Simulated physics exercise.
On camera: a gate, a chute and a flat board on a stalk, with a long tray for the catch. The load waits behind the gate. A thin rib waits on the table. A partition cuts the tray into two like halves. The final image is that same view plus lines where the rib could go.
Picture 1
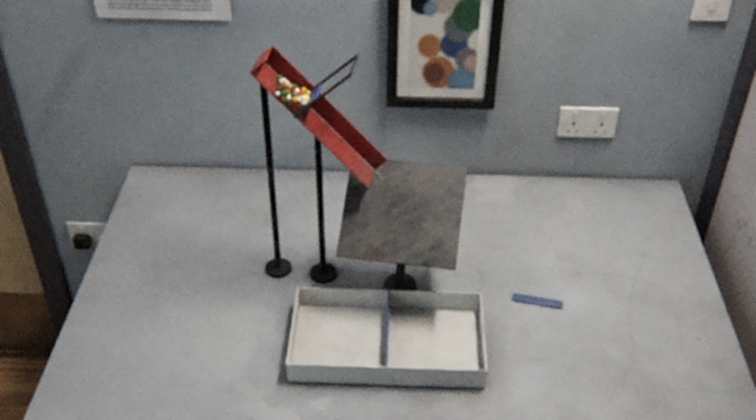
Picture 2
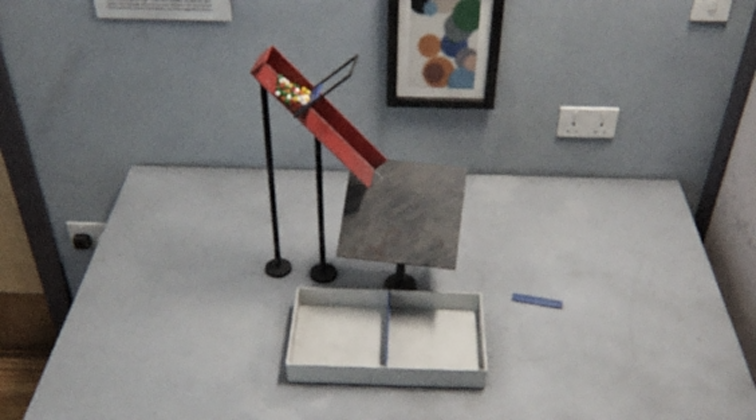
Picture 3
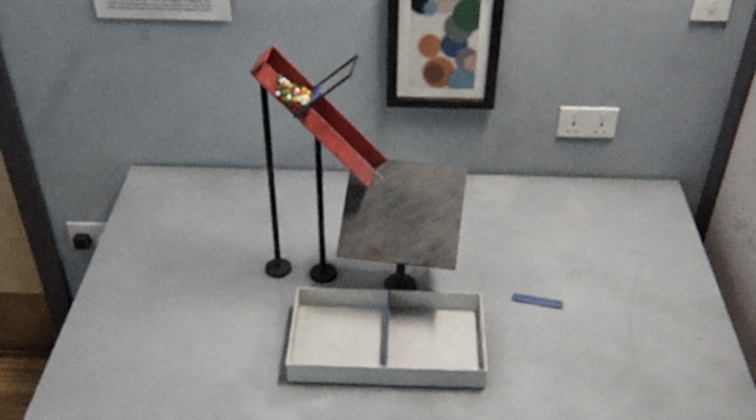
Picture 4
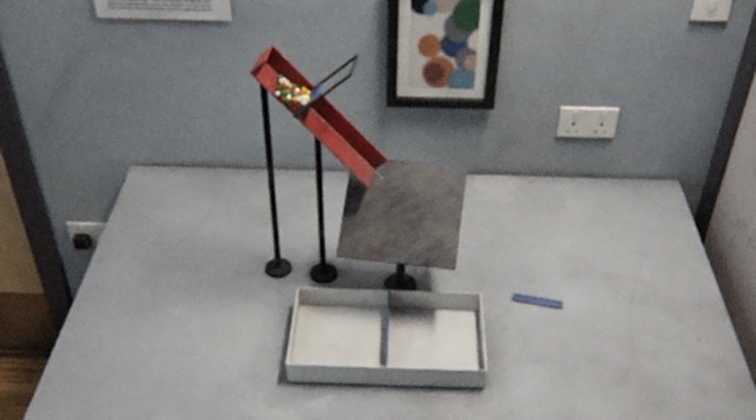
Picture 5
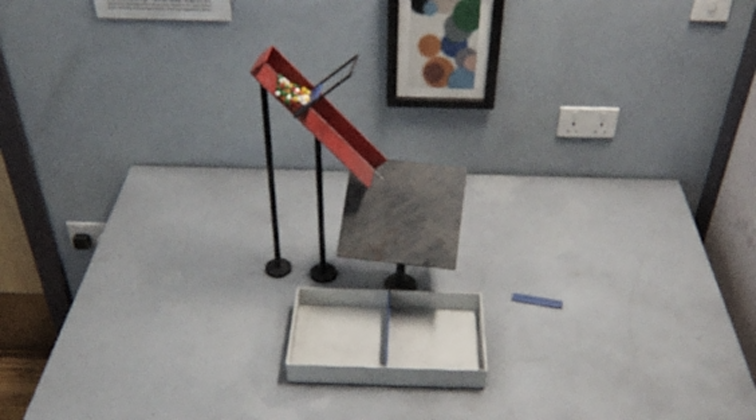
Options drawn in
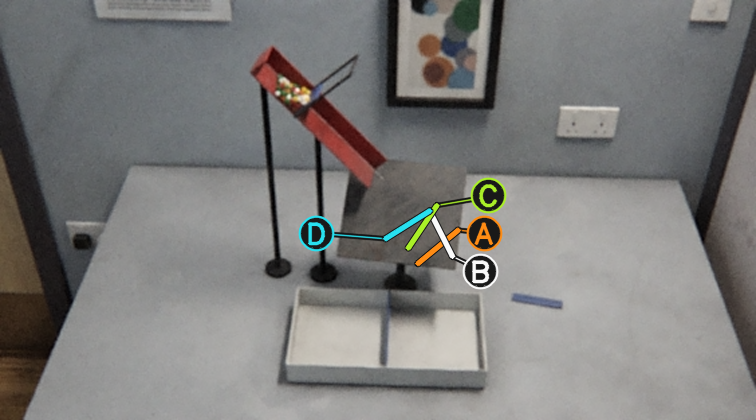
Colourful beads resting motionless behind a gate in a sloping red chute, above a tilted grey board and a divided tray.
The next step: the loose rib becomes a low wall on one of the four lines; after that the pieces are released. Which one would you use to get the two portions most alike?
The best line is A.
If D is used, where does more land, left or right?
The left half.
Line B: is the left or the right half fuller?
More lands on the right.
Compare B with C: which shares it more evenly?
Here it is line C.
On the marked copy, line A from (458, 230) to (417, 263); line B from (429, 210) to (452, 256); line C from (436, 205) to (408, 247); line D from (429, 210) to (385, 238).
For line A, of what is caught, roughly half in the left half, roughly half in the right.
For line B, of what is caught, about a tenth in the left half, almost all in the right.
For line C, of what is caught, the larger part in the left half, roughly a quarter in the right.
For line D, of what is caught, the larger part in the left half, about a tenth in the right.
